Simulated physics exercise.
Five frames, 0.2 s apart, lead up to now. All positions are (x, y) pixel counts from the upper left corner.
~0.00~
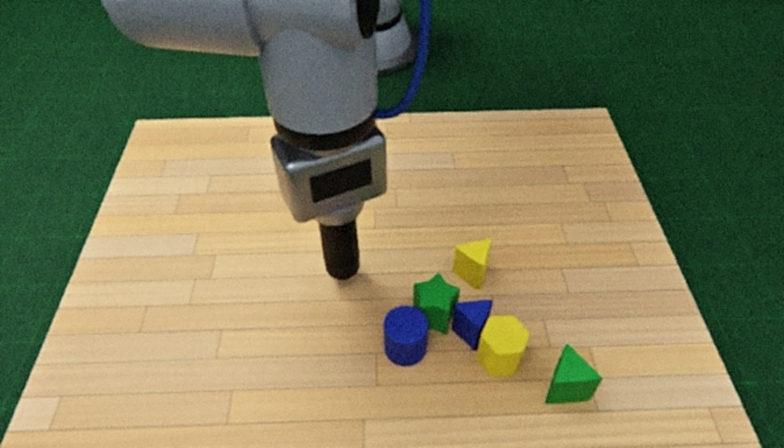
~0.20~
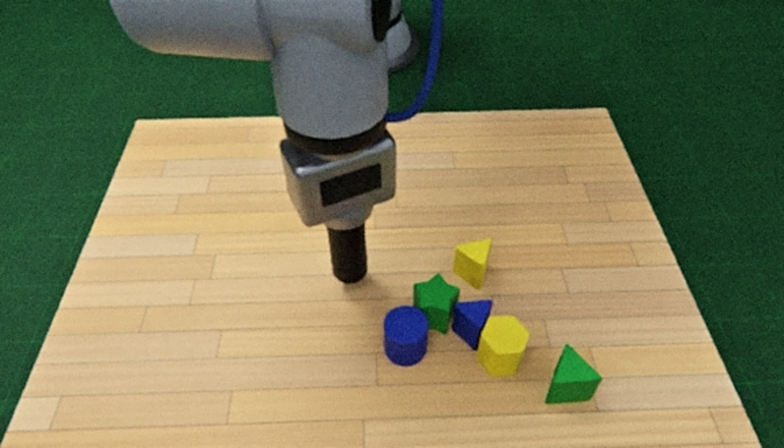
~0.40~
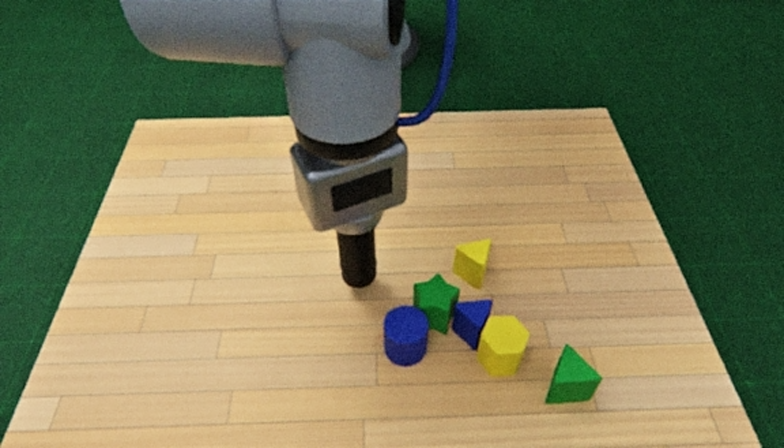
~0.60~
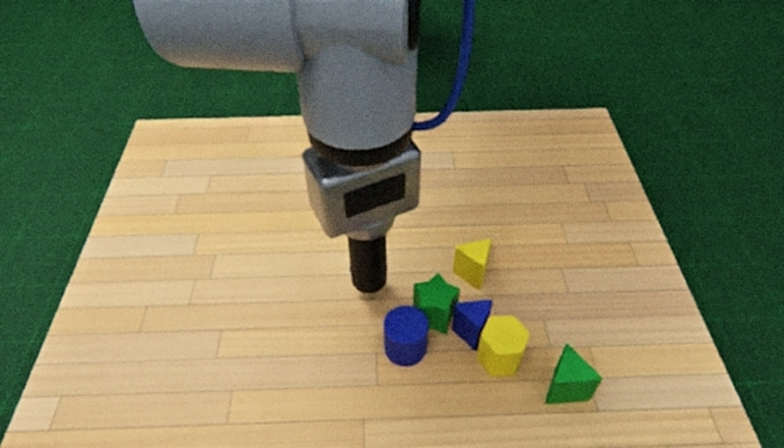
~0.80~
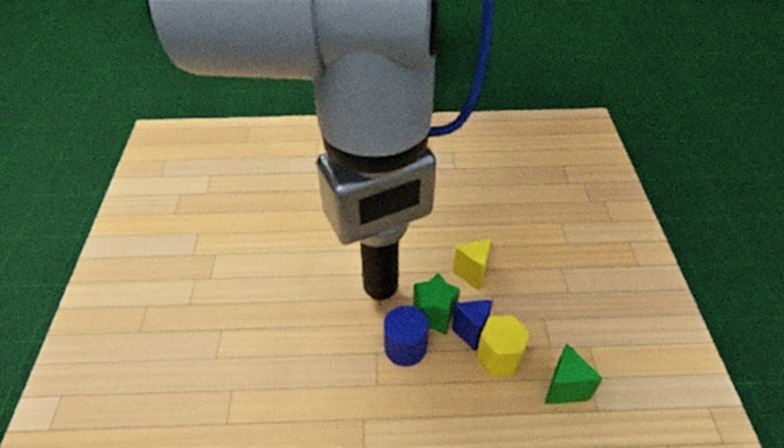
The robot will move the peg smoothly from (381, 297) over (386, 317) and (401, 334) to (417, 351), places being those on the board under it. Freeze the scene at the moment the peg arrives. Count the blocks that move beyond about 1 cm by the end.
1 block.
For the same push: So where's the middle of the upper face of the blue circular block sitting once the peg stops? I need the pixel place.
At roughly (434, 365).
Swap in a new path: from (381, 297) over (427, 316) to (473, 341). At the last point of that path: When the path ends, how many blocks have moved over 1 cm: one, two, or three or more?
The count will be 3 or more.
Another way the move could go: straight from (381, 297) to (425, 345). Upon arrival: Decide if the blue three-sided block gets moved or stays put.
It travels a centimetre or more.
On the path given first. Halfway along, peg at (393, 315); blue circular block at (413, 334).
At the end, peg at (418, 341); blue circular block at (434, 365); green star still.
